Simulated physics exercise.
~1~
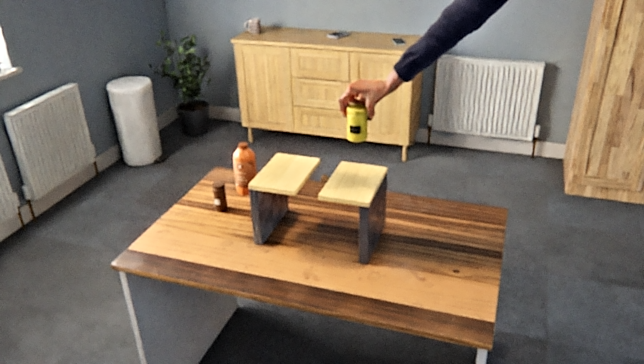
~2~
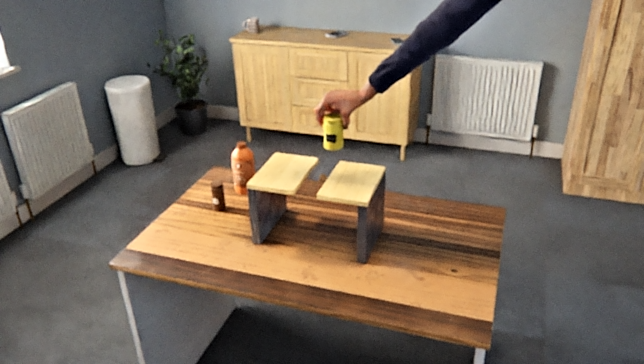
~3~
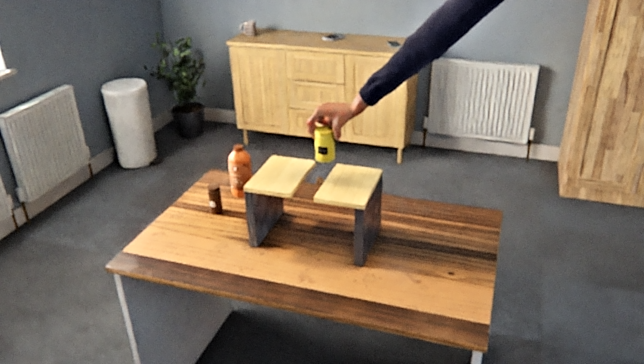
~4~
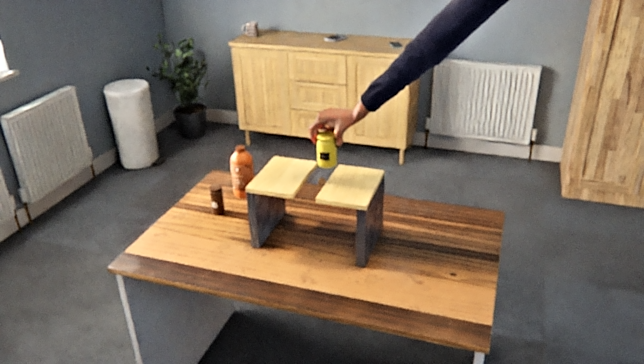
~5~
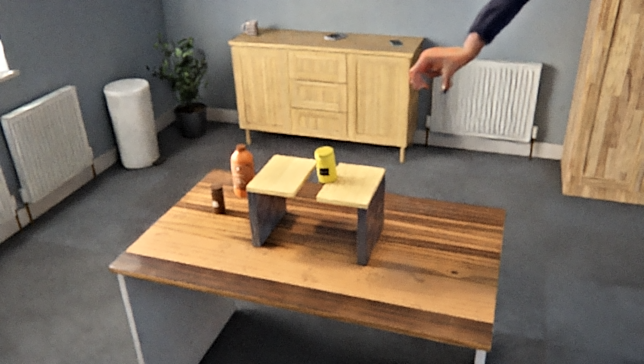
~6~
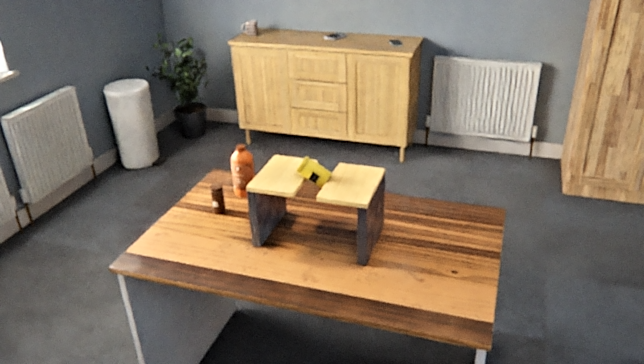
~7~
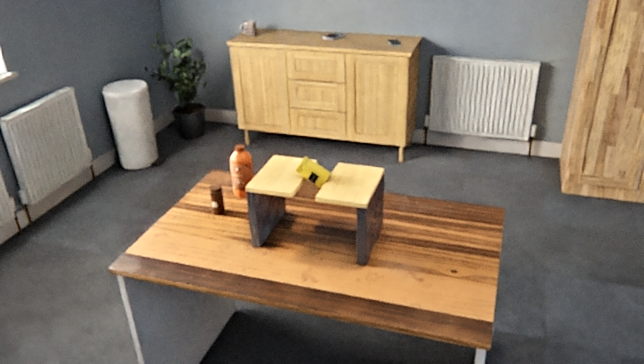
A hand releases a yellow jar over a gap between two supports, where it tips and lodges.
